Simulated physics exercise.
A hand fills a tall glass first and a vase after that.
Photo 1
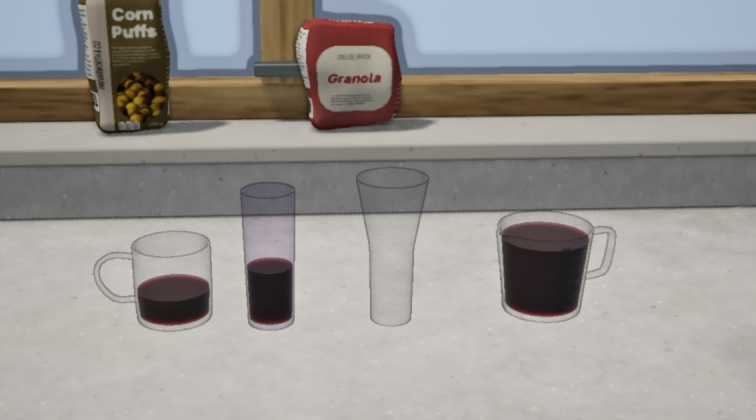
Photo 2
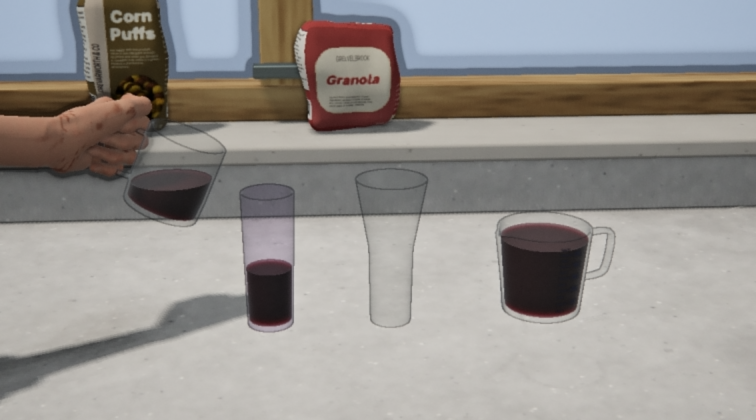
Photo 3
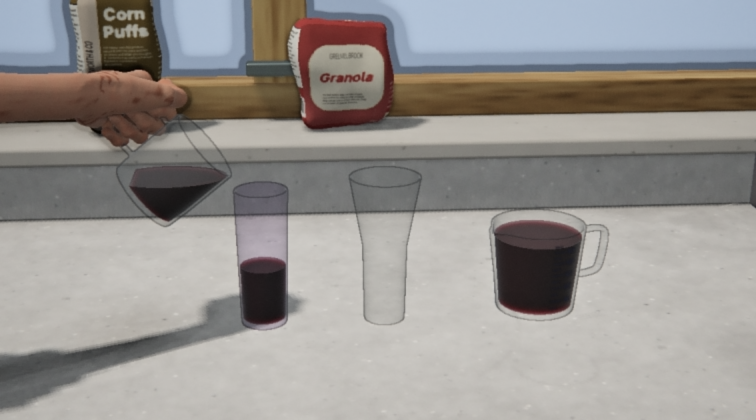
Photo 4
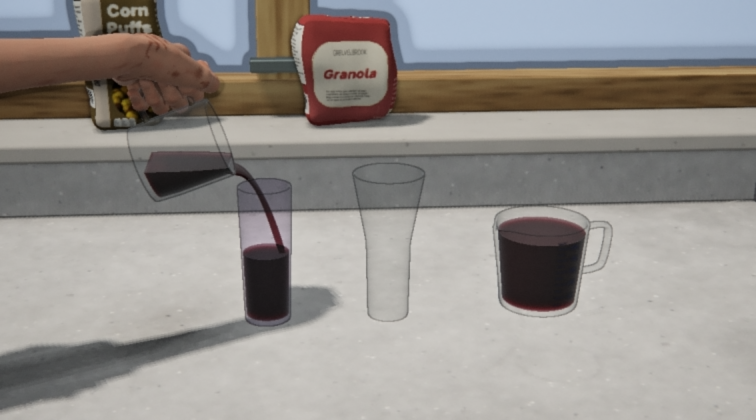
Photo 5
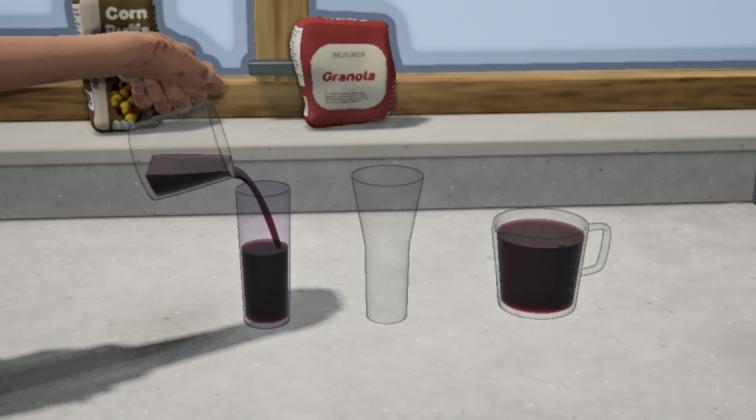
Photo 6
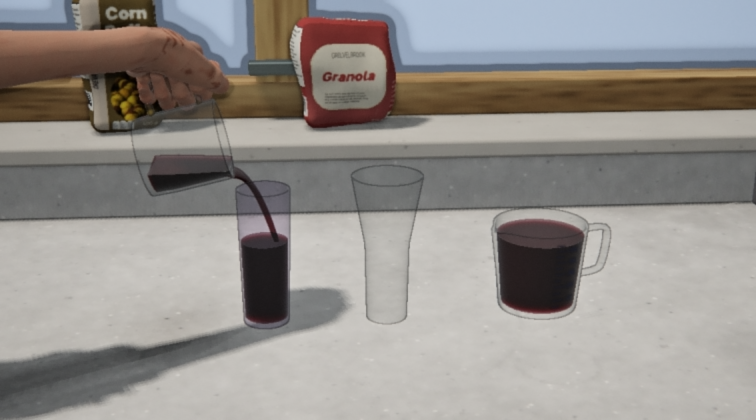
A hand lifts a clear glass mug of dark red liquid at the left of a pale grey counter, seen from the front and slightly above. To its right stand a purple-tinted tall glass partly filled with red, an empty flared vase and a fuller handled jug, with cereal and granola packages behind. The hand tilts the mug rightward and pours a thin stream, raising the tall glass's level.
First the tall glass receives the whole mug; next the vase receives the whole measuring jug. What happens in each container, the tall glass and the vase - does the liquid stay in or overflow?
Outcome: Tall glass: All inside; vase: Some outside.
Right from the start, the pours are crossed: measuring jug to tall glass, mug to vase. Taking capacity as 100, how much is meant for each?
The first sits near 210 per cent of capacity and the second near 40 per cent.
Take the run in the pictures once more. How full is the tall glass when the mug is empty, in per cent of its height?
I'd put it close to 85 per cent.
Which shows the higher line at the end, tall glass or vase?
The higher surface is in the vase.
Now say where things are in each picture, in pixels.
At the start; mug (173, 277) about a third full; measuring jug (543, 264) nearly full; tall glass (270, 254) about a third full; vase (391, 246) empty, in the first picture.
A hand has the mug; mug (175, 170) tipped 25° with all of its load; tall glass about a third full, surface at (269, 268), in the second picture.
The mug is tipped; mug (177, 170) tipped 50° with all of its load; tall glass (263, 254) about a third full, in the third picture.
The stream is running; mug (184, 150) tipped 70° with about three quarters of its load; tall glass about half full, surface at (266, 253), in the fourth picture.
The stream is running; mug (185, 150) tipped 75° with about two thirds of its load; vase (387, 244) empty, in the fifth picture.
The stream is running; mug (187, 148) tipped 75° with about two thirds of its load; measuring jug nearly full, surface at (540, 234); tall glass about two thirds full, surface at (265, 241); vase (387, 244) empty, in the sixth picture.
Shortly, the tall glass is about three quarters full.
Then, the tall glass is nearly full.
At the finish, the tall glass is nearly full; the vase is full to the brim, some went over its rim.
